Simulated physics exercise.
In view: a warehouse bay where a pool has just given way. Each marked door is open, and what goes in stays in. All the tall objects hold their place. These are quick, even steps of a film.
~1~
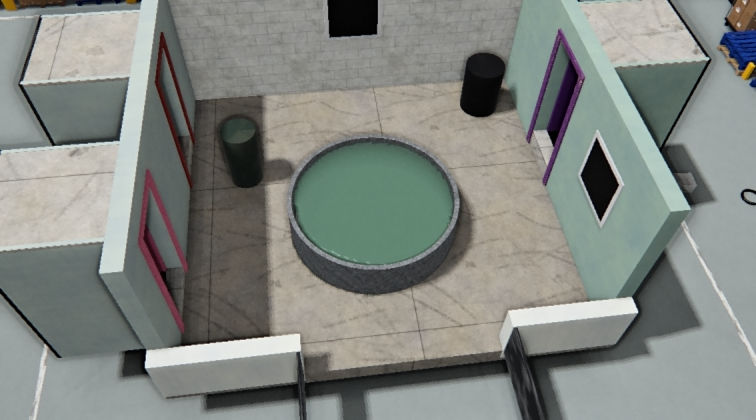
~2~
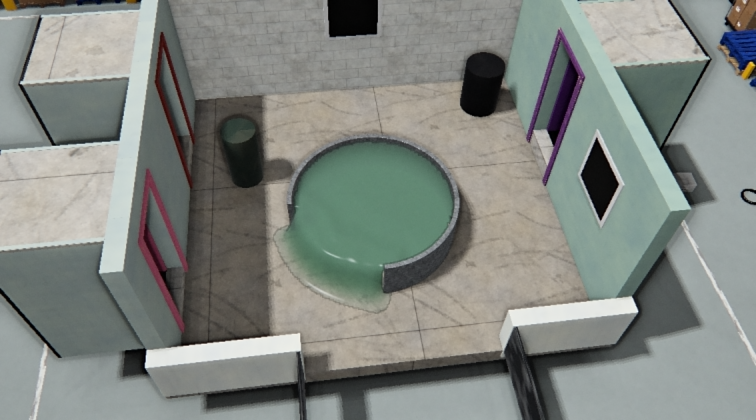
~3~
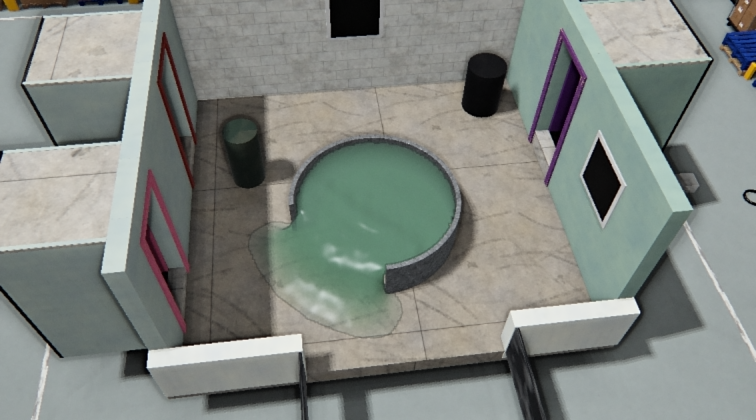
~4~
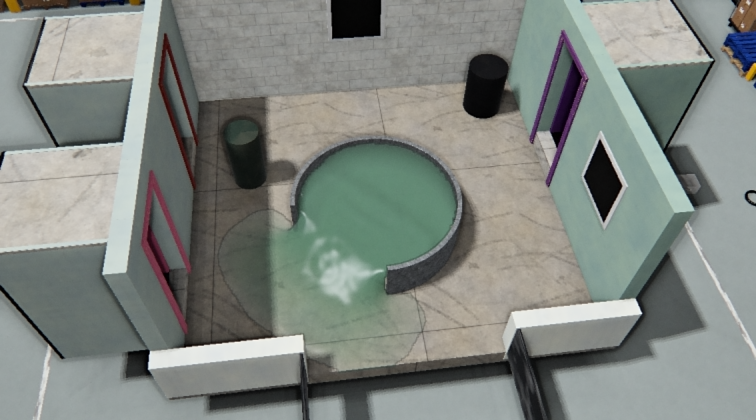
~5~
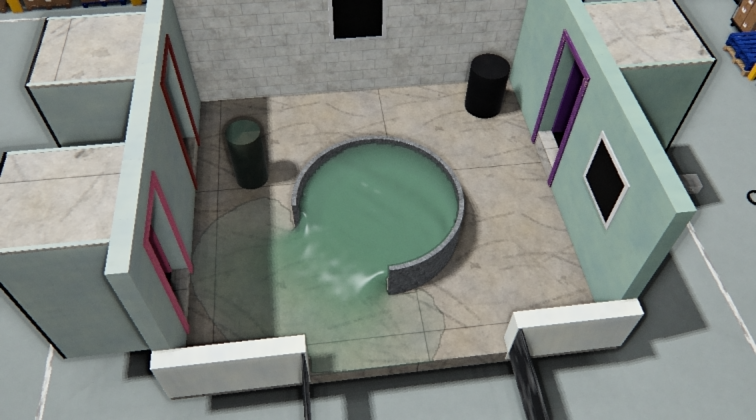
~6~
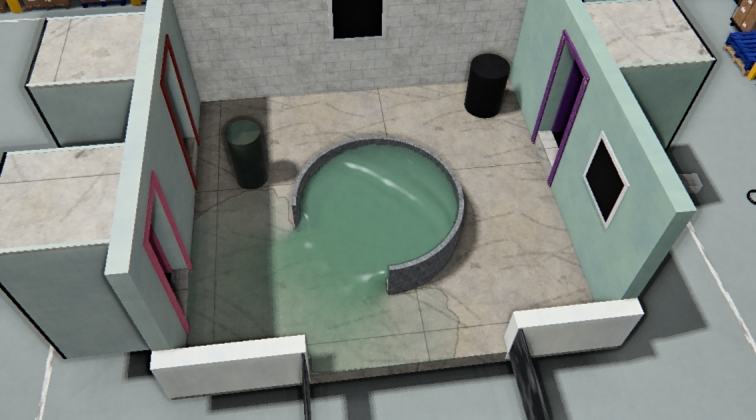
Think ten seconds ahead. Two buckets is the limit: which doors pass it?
The pink door floods; the purple door holds within the limit; the red door holds within the limit.
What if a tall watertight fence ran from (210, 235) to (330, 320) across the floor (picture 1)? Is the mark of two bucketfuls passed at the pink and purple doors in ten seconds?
Then: Pink door takes less; purple door is under.
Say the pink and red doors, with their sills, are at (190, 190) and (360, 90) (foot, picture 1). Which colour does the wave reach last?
It is the one in purple.
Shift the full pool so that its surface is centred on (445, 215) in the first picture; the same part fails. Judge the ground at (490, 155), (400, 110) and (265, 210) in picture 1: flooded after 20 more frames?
In turn: Not flooded, no water, wet.
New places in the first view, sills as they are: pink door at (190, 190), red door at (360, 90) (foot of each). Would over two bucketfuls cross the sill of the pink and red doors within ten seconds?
My reading: Pink holds, red is under.
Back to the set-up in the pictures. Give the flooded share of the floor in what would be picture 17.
I make it 25 per cent.
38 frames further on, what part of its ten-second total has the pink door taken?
Roughly 100 per cent.
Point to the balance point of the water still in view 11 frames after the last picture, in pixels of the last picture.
Near (316, 262).
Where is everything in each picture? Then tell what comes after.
Still water in the round tank at (373, 200), in the first picture.
The front is at (280, 233), out from the gap at (322, 267), in the second picture.
Water pours out at (324, 270) and has run to (259, 233), in the third picture.
The front is at (234, 233), out from the gap at (325, 272), in the fourth picture.
The front is at (209, 236), out from the gap at (327, 272), in the fifth picture.
Water pours out at (327, 272) and has run to (194, 228), in the sixth picture.
A moment on, water covers 25 % of the floor; the pink door under two buckets in, the purple door not reached, the red door not reached.
Next, water covers 25 % of the floor; the pink door far over two buckets in, the purple door not reached, the red door wet at the sill, nothing in.
Then, water covers 40 % of the floor; the pink door far over two buckets in, the purple door not reached, the red door wet at the sill, nothing in.
Later, water covers 65 % of the floor; the pink door far over two buckets in, the purple door not reached, the red door wet at the sill, nothing in.
In the end, water covers 95 % of the floor; the pink door far over two buckets in, the purple door wet at the sill, nothing in, the red door wet at the sill, nothing in.
